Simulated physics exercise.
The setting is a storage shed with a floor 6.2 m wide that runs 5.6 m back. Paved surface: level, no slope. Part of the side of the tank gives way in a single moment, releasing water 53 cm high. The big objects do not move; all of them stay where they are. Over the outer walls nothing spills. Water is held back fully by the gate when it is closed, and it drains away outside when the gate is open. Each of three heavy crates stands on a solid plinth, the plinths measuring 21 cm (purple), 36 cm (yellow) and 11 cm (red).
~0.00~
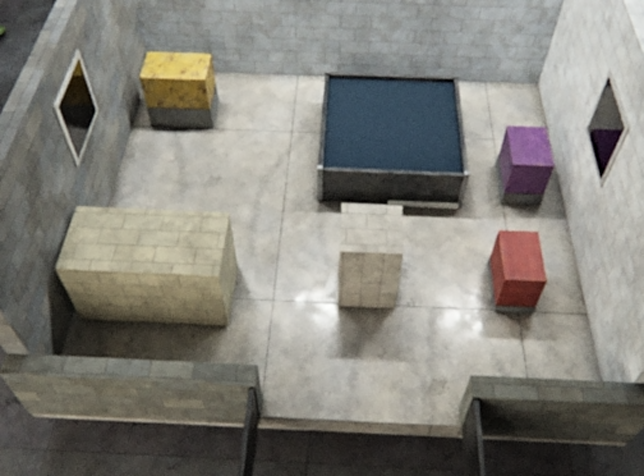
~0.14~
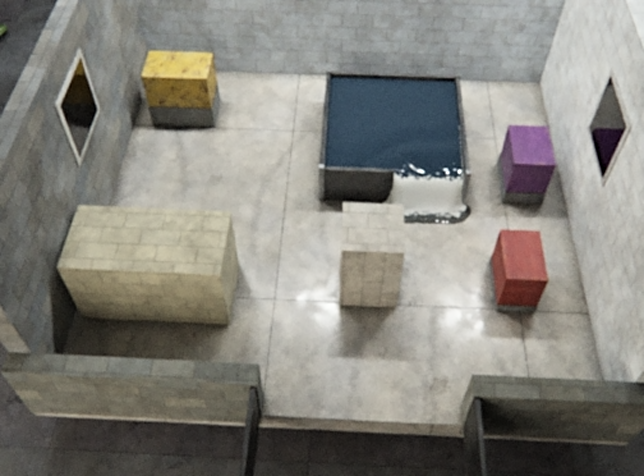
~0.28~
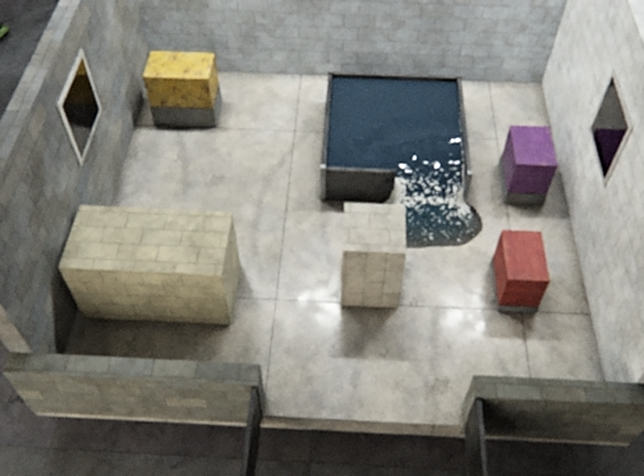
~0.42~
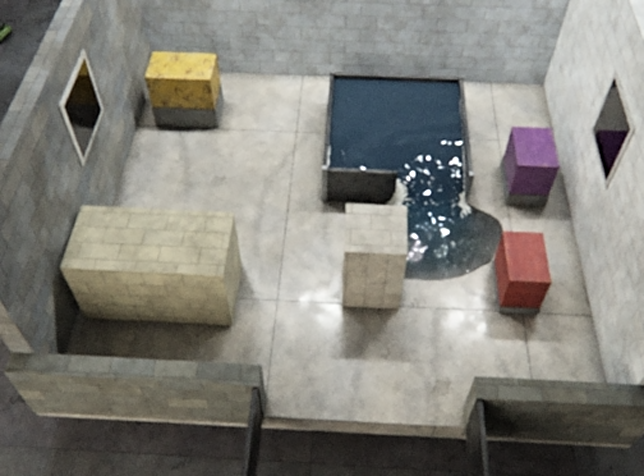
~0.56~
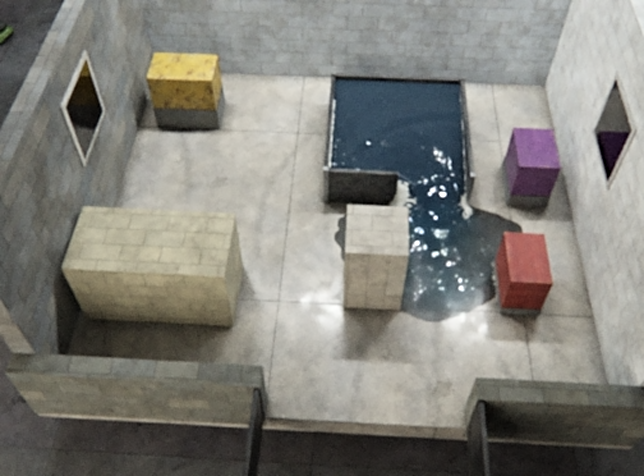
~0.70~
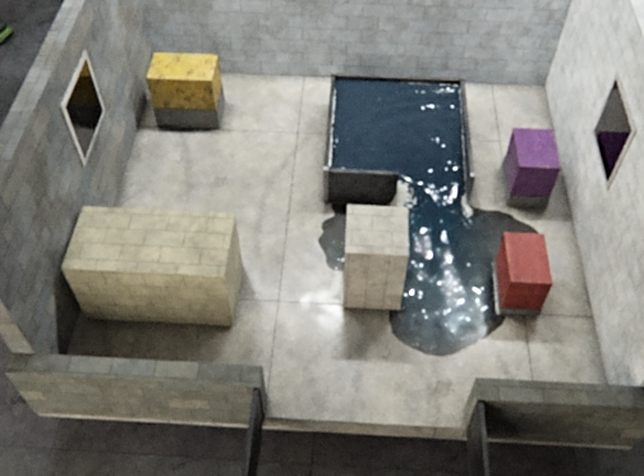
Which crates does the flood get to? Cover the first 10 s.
The purple crate stays dry; the yellow crate stays dry; the red crate gets wet.
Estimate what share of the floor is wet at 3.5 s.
Close to 40 in a hundred.
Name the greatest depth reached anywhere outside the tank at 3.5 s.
Roughly 20 cm.
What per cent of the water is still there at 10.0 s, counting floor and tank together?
That would be close to 58 per cent.
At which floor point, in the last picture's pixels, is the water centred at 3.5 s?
The water is centred near (423, 212).
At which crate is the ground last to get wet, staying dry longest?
The yellow one.
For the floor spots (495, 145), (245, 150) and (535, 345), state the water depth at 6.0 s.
The depths come out at 2, 1 and 6 centimetres, in the order listed.
After 1.4 s water covers 20 % of the floor and is deepest (32 cm) near (431, 209); purple plinth not reached, yellow plinth not reached, red plinth reached.
After 2.2 s water covers 35 % of the floor and is deepest (28 cm) near (473, 408); purple plinth reached, yellow plinth not reached, red plinth reached.
After 3.5 s water covers 40 % of the floor and is deepest (20 cm) near (604, 415); purple plinth reached, yellow plinth not reached, red plinth reached.
After 6.0 s water covers 50 % of the floor and is deepest (15 cm) near (604, 415); purple plinth reached, yellow plinth reached, red plinth reached.
After 10.0 s water covers 75 % of the floor and is deepest (8 cm) near (473, 408); highest at the purple plinth 14 cm, highest at the yellow plinth 3 cm, highest at the red plinth 19 cm.
